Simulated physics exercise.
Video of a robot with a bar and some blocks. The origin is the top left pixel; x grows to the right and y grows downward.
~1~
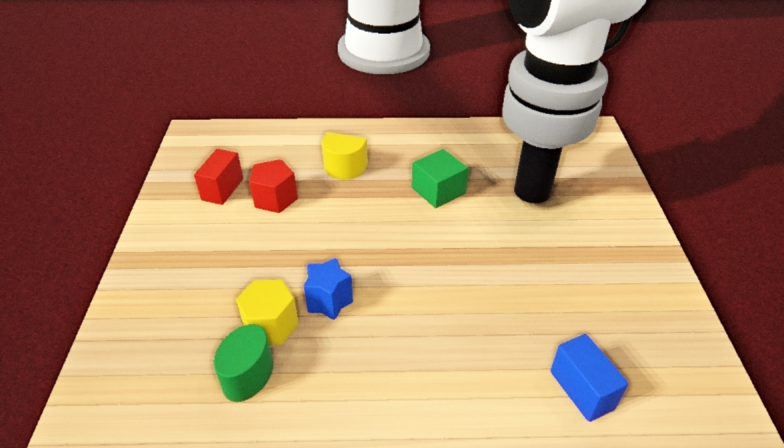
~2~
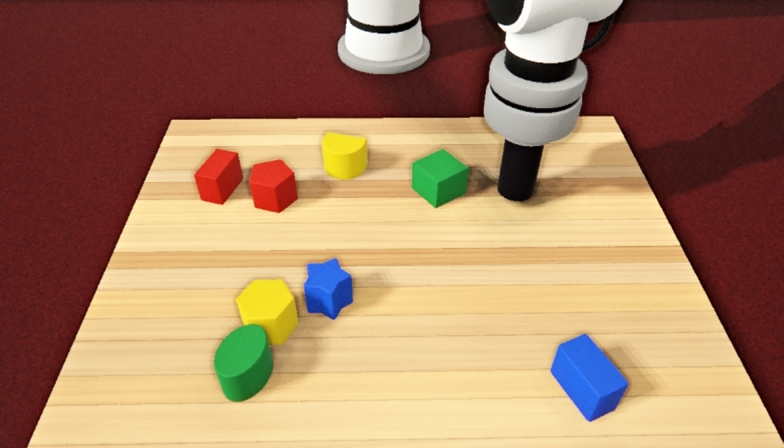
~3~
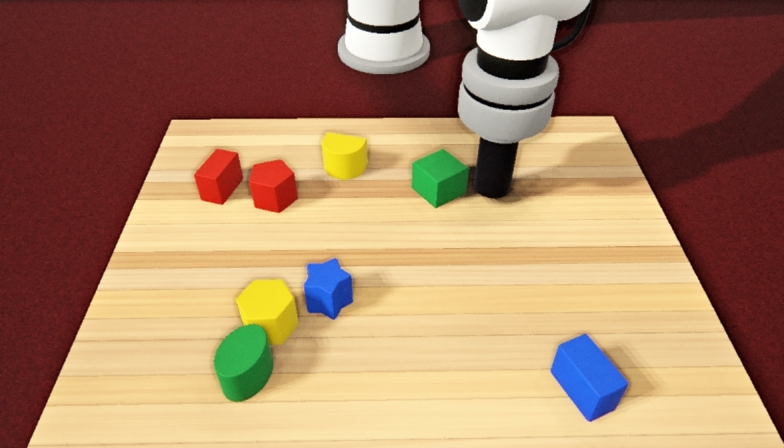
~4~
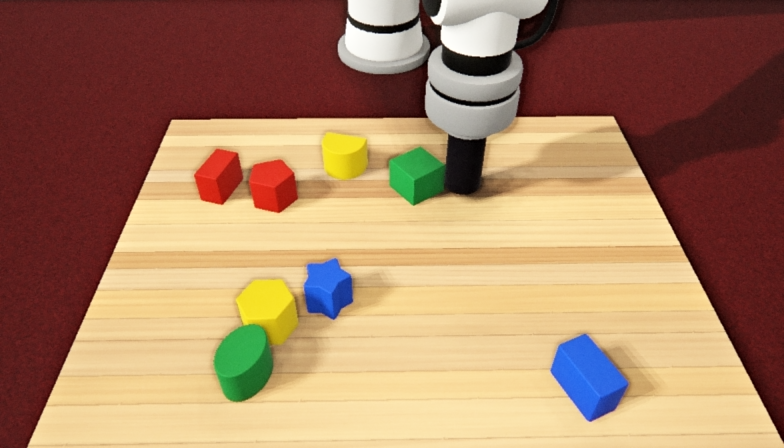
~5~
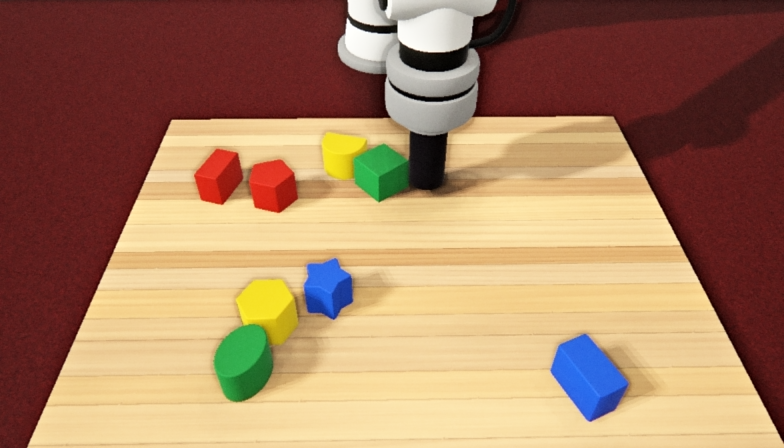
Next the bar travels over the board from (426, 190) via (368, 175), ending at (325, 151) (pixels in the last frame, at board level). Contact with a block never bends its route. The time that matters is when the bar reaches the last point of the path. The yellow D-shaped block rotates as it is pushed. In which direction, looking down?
It ends up turned clockwise.
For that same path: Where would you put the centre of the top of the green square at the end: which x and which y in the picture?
It should be at about (309, 151).
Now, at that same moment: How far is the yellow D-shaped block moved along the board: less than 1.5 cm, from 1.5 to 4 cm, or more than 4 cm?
It moves quite far, over 4 cm.
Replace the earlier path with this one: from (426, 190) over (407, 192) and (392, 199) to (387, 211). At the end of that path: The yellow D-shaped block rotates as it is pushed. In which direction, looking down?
The block turns clockwise.
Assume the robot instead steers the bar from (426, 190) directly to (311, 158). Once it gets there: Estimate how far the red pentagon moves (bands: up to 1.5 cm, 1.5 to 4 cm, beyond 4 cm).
It is going to finish within 1.5 cm of where it is now.
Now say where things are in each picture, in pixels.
The first frame shows tip of the bar (532, 192), middles of tops, red pentagon (271, 172), yellow D-shaped block (343, 143), green square (441, 164).
The second frame shows bar (515, 190), nothing pushed.
The third frame shows bar (492, 187), nothing pushed.
The fourth frame shows bar (462, 184), green square (417, 162).
The fifth frame shows bar (426, 179), red pentagon (271, 172), yellow D-shaped block (343, 143), green square (381, 159).
What follows on the original path. One third of the way, bar (385, 171); yellow D-shaped block (311, 136), turned 30° clockwise; green square (340, 156), turned 20° anticlockwise.
Two thirds of the way, bar (352, 157); yellow D-shaped block (286, 132), turned 45° clockwise; green square (315, 152), turned 60° anticlockwise.
At the end, bar (324, 141); red pentagon unmoved; yellow D-shaped block (283, 131), turned 45° clockwise; green square (309, 151), turned 90° anticlockwise.
